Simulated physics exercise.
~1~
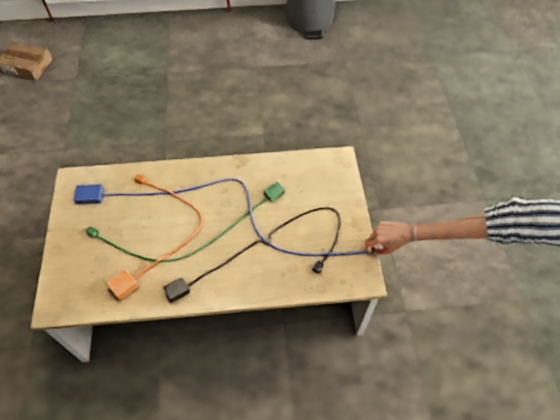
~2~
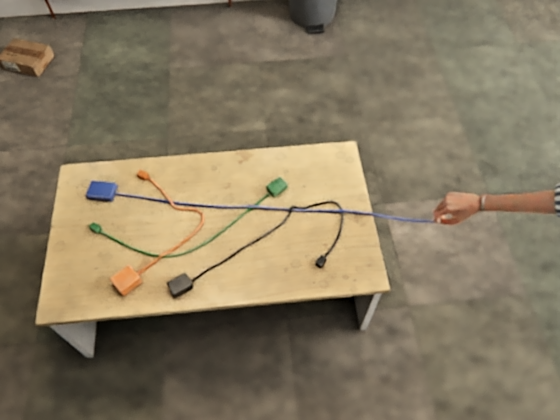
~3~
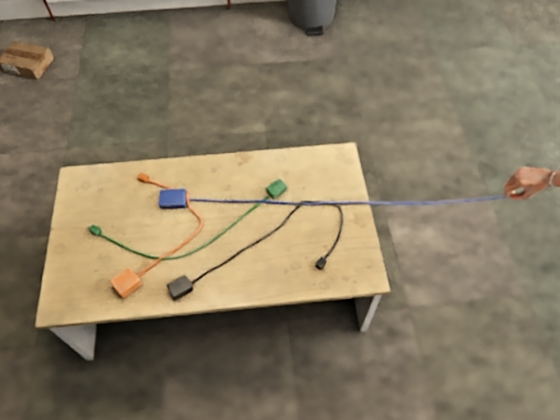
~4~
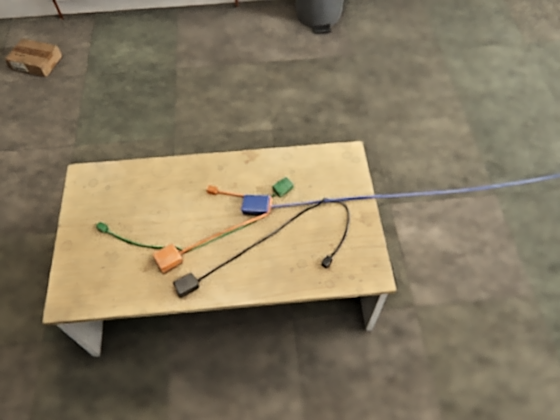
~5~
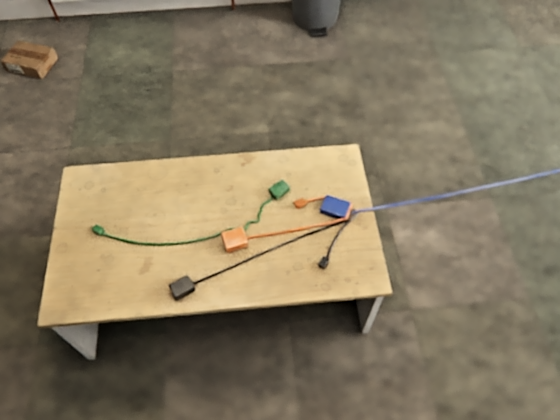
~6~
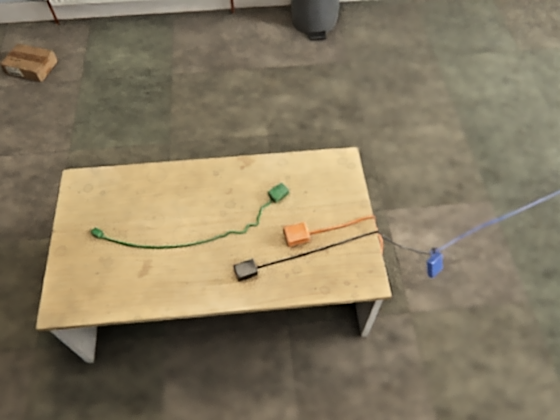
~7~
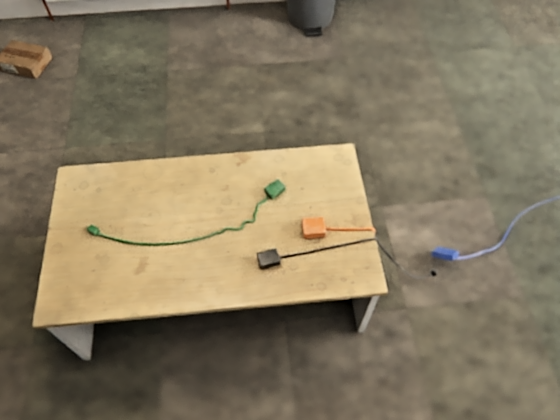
To begin with, blue, orange, green and black leads overlap on a light wooden desk while a hand grips the blue one at the right edge. The hand pulls it taut and away to the right, and the blue charger slides across the desk. It catches the orange lead, dragging its plug and charger rightward. The blue charger then goes over the right edge, and the black charger shifts right too. Finally, the blue charger is off the desk, the orange and black chargers rest nearer the right edge with their leads reaching it, and the green charger remains in place.
